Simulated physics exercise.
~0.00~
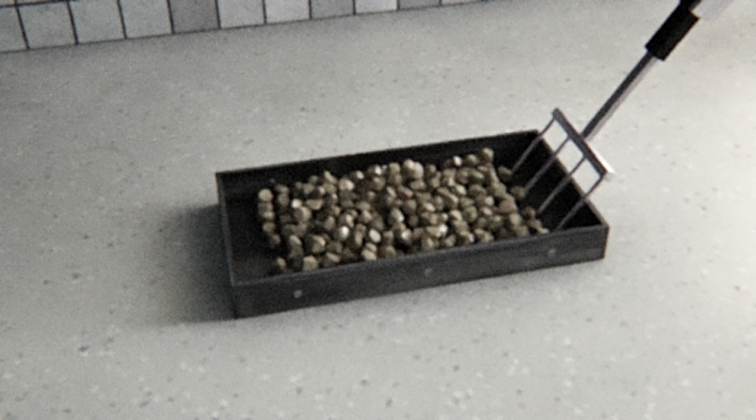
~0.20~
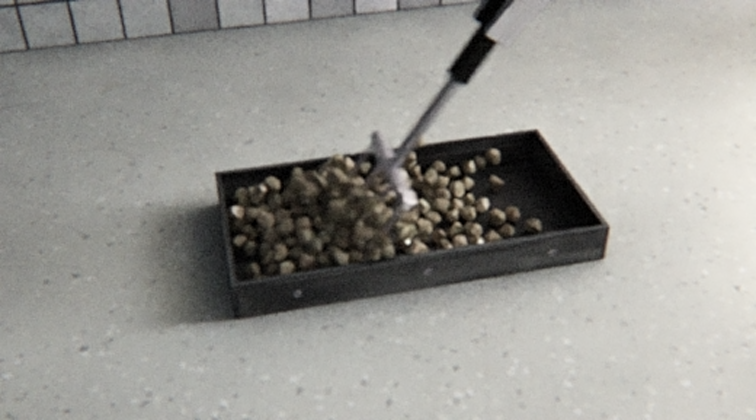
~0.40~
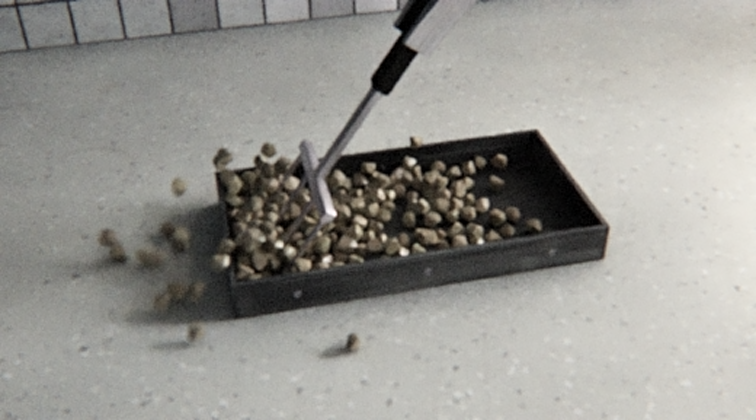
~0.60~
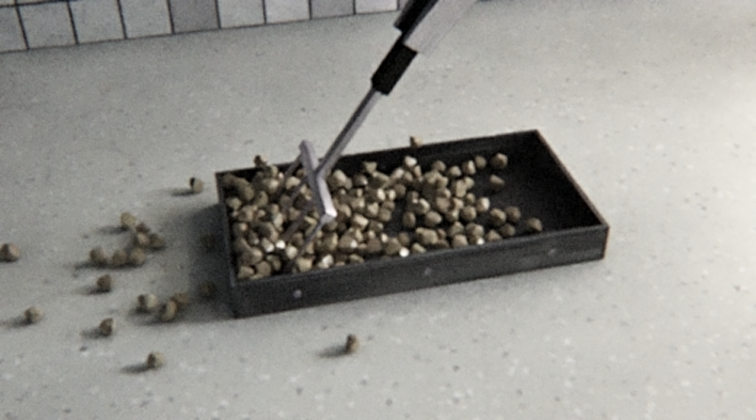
A grey metal comb on a dark-handled robot tool stands at the right end of a shallow black tray, seen from above at an angle on a speckled pale grey table top, with a strip of tiles behind. Brownish-grey pebbles lie heaped across the tray. The comb sweeps left through them, pushing them into a mound and leaving the right end bare. As it nears the left end, a cluster of pebbles spills over the rim and scatters. The comb stops there, with most pebbles still in the tray and a modest number strewn on the table, mainly to the left.
